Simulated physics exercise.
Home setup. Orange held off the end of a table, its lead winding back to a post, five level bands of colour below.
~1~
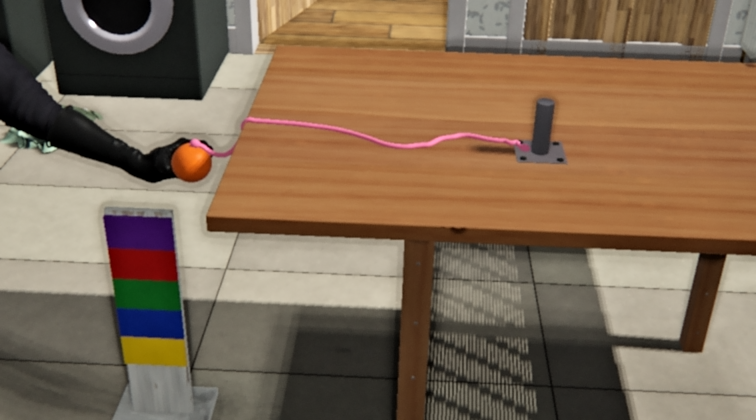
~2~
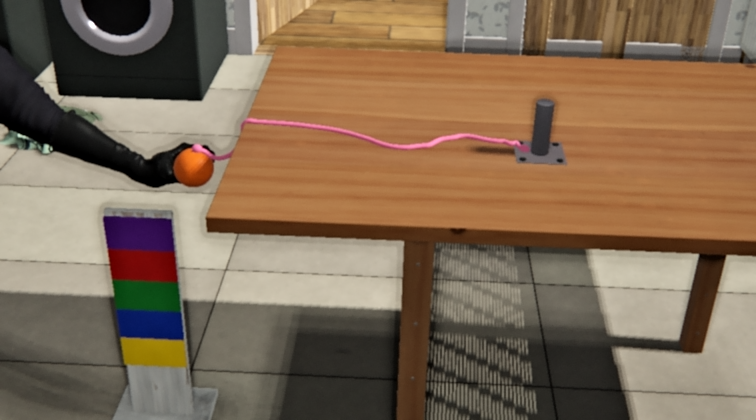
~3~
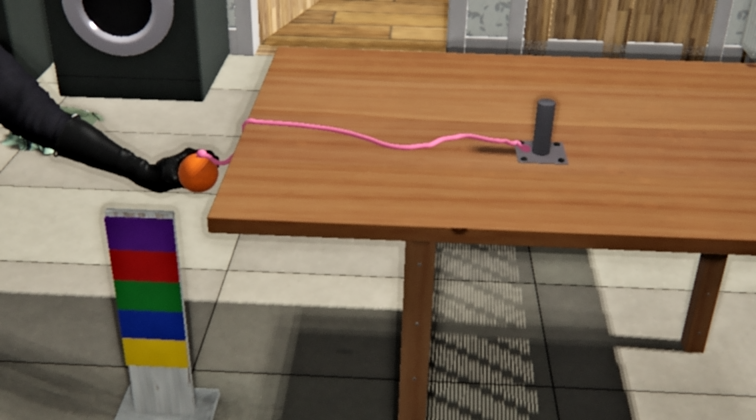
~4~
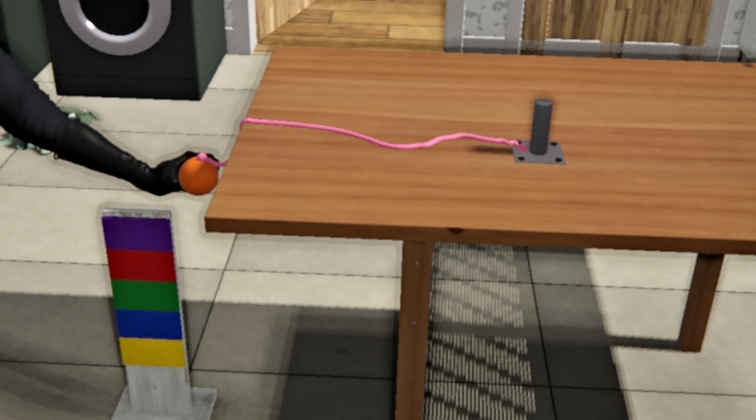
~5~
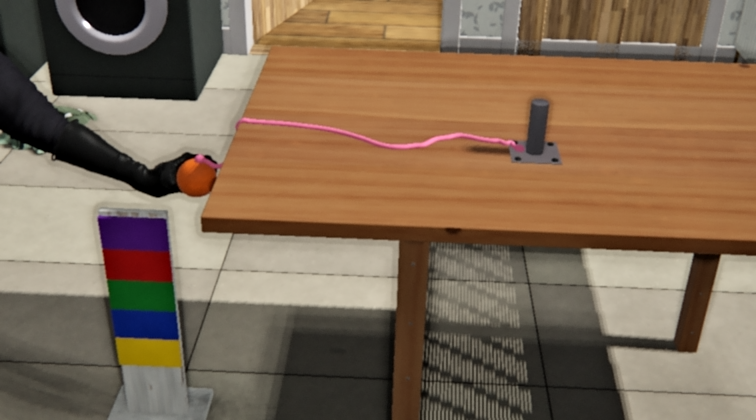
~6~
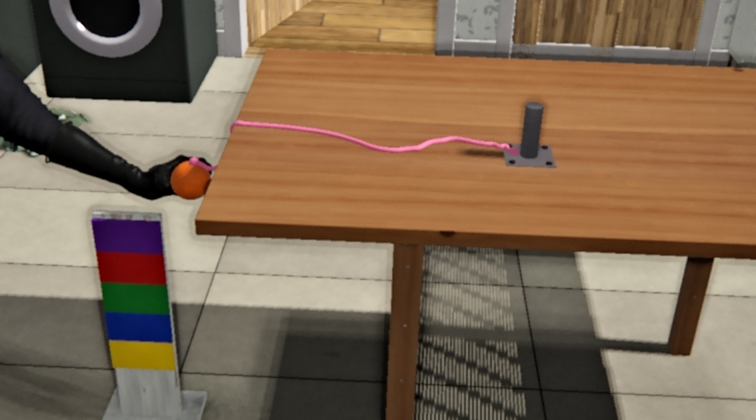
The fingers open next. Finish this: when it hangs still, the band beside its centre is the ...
When it hangs still, the band beside its centre is the purple one.
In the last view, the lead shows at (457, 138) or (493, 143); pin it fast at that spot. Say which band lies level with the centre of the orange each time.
In order: Purple; purple.
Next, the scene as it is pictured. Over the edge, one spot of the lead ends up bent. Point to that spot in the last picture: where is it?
Near (264, 126).
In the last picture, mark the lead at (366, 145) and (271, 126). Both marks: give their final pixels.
I'd say about (341, 141) for one and about (236, 134) for the other.
Soon after, orange near (268, 244); level with purple.
Then, orange near (240, 249); level with purple.
At rest, orange near (242, 252); level with purple. Its centre hangs level with the purple band.
